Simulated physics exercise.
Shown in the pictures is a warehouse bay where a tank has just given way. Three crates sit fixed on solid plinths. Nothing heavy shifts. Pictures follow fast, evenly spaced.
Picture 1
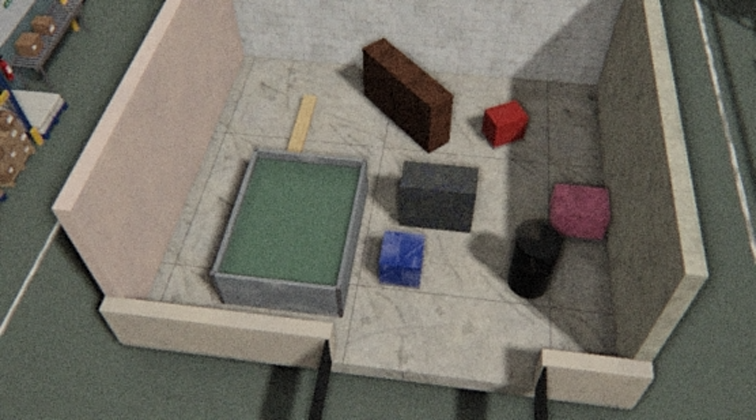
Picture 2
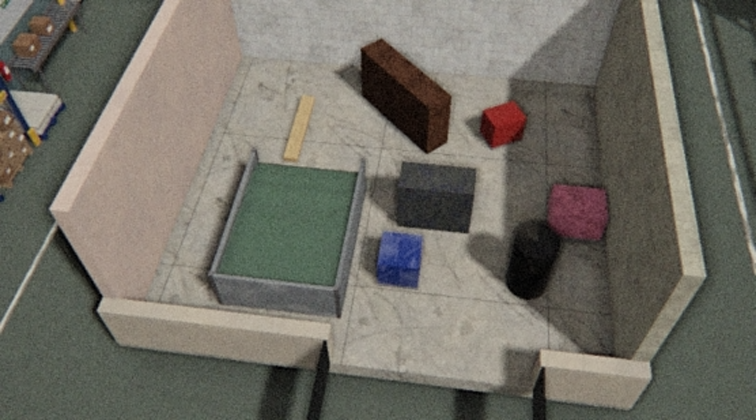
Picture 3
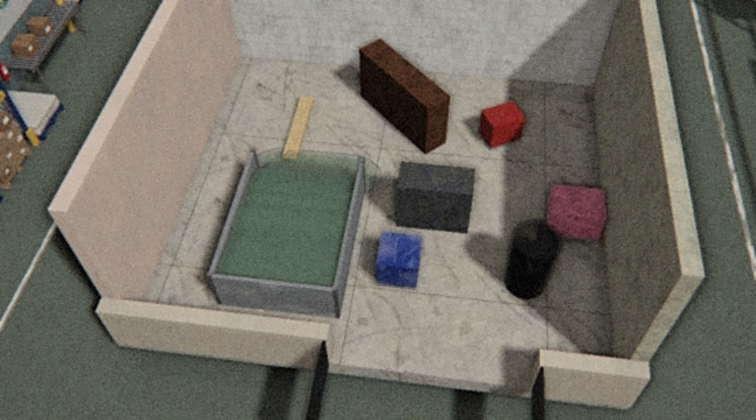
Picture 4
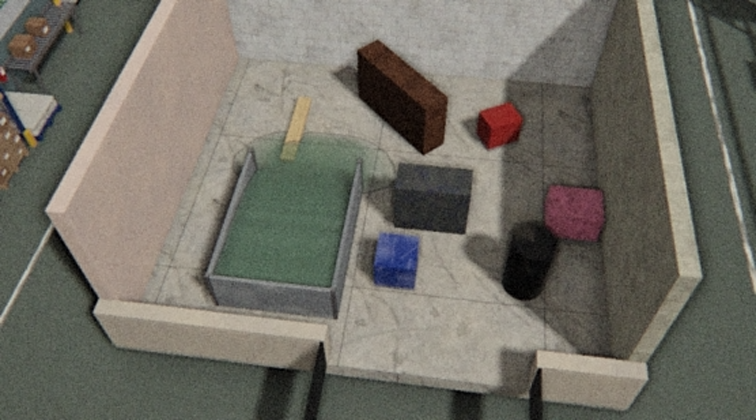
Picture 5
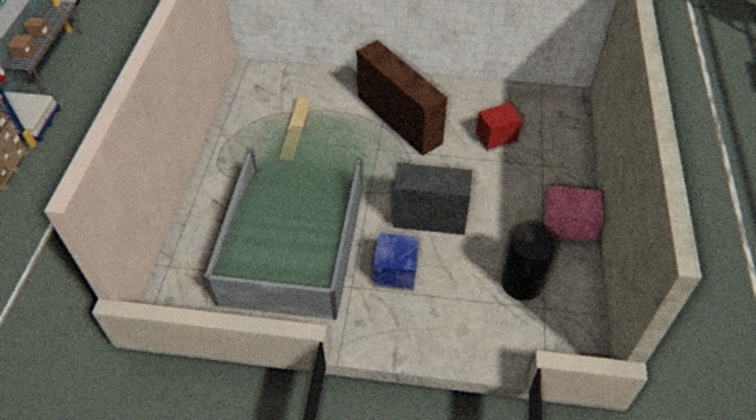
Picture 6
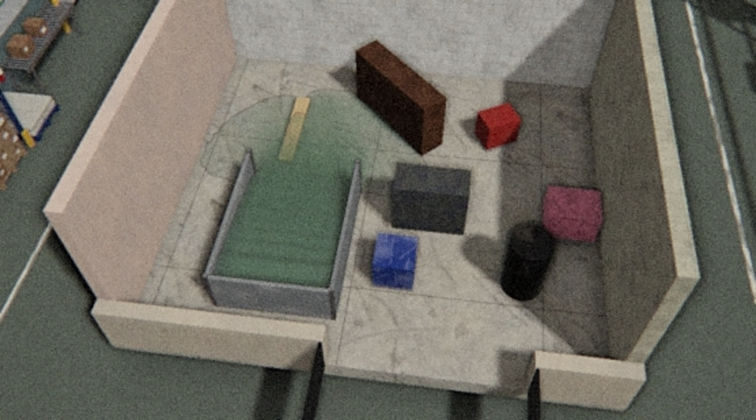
In a warehouse bay, a grey-walled tank opens on its far side and green water spreads across the floor around a wooden plank.
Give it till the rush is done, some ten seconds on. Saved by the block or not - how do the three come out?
They come out like this: The pink crate wet, the red crate wet, the blue crate wet.
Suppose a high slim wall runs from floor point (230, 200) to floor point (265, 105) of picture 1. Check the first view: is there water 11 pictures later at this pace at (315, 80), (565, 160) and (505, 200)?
Outcome by spot, in order - watered, unwatered, unwatered.
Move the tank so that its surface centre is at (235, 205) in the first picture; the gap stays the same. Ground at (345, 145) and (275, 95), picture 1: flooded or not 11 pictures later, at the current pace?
The first is wetted, and then the second is wetted.
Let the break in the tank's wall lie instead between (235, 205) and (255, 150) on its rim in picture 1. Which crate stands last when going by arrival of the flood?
Answer: The one in pink.
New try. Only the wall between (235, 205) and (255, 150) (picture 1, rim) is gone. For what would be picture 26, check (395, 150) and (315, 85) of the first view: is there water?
Going in the order you asked, the first is never reached and the second is drenched.
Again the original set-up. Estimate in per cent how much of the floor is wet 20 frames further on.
Roughly 55 per cent.
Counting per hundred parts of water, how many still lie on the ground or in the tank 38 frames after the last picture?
100 %.
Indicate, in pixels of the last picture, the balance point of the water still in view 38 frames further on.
I reckon somewhere around (342, 170).
A moment on, water covers 30 % of the floor; the pink crate not reached, the red crate not reached, the blue crate not reached.
Next, water covers 40 % of the floor; the pink crate not reached, the red crate water round its plinth, the blue crate not reached.
Then, water covers 55 % of the floor; the pink crate water round its plinth, the red crate water round its plinth, the blue crate not reached.
Later, water covers 80 % of the floor; the pink crate water round its plinth, the red crate water round its plinth, the blue crate water round its plinth.
In the end, water covers 100 % of the floor; the pink crate was topped, the red crate was topped, the blue crate was topped.
